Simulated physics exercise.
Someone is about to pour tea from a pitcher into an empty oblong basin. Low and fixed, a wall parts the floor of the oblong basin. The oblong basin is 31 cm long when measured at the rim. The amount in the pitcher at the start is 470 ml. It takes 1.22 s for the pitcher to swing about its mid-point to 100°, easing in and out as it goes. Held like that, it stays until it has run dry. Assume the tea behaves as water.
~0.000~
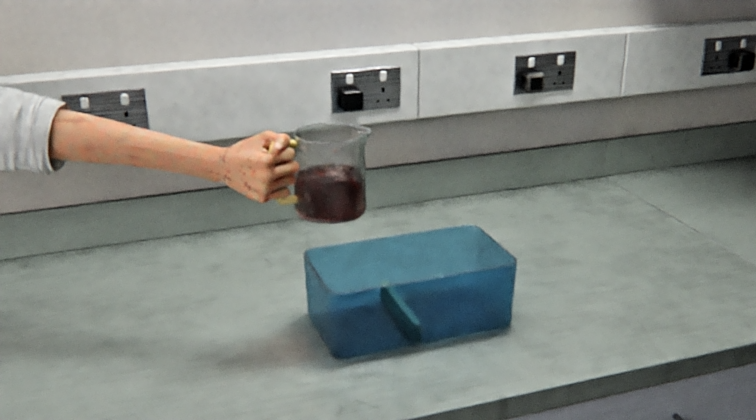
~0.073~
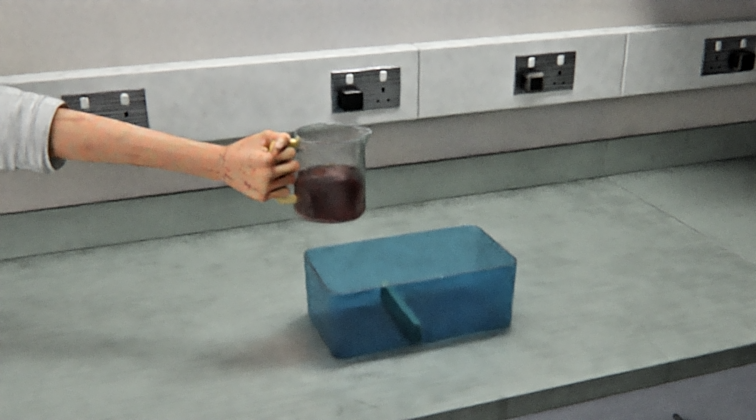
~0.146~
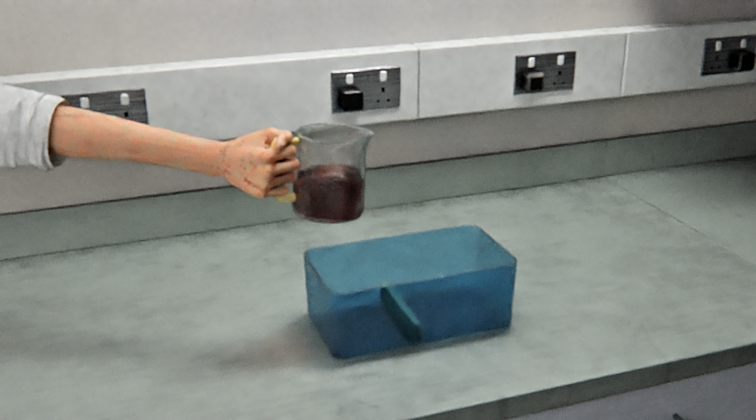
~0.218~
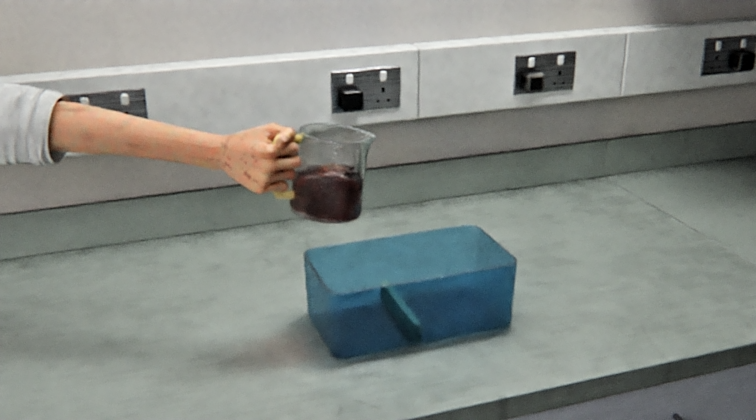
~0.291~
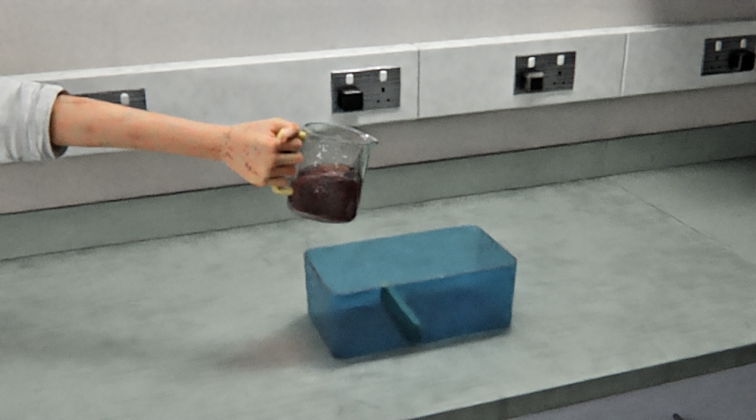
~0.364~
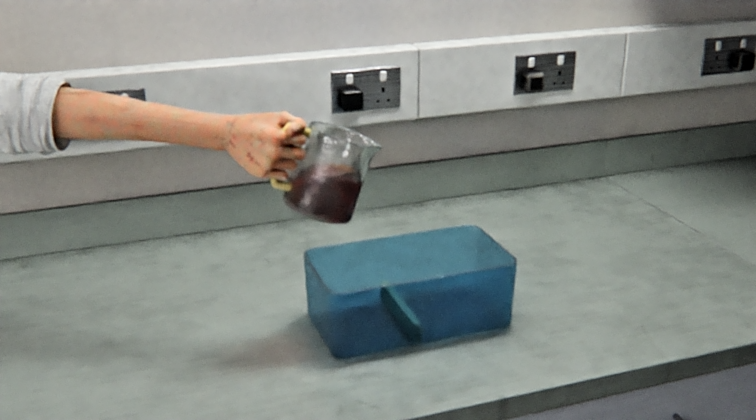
On a pale worktop below wall sockets, a hand gradually tilting a glass pitcher of dark tea rightward above a blue basin.
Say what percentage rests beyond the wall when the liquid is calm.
Roughly 88 per cent rests beyond the wall.
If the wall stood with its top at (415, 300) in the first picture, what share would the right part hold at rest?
Around 45 %, I'd say.
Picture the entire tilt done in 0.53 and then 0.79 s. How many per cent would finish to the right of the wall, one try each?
It comes to 85 per cent, and then 85 per cent.
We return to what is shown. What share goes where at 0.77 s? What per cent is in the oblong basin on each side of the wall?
Near 0 on the left, 0 on the right.
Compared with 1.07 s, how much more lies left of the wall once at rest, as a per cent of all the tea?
I'd say near 10 percent.
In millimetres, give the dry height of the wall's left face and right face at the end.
Measured: Left around 30 mm, right around 16 mm.
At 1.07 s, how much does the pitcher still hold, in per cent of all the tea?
Around 46 in a hundred is still there.
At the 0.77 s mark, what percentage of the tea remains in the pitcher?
I reckon about 96 in a hundred is still held.
By 0.77 s the tilt is 70° and 96 per cent is still to pour, 0 is left of the wall and 0 right of it.
By 1.07 s the tilt is 96° and 46 per cent is still to pour, 1 is left of the wall and 31 right of it.
By 1.38 s the tilt is 100° and 11 per cent is still to pour, 5 is left of the wall and 76 right of it.
By 1.72 s the tilt is 100° and 2 per cent is still to pour, 8 is left of the wall and 88 right of it.
At rest 11 per cent lies left of the wall, 88 right of it and 1 outside.
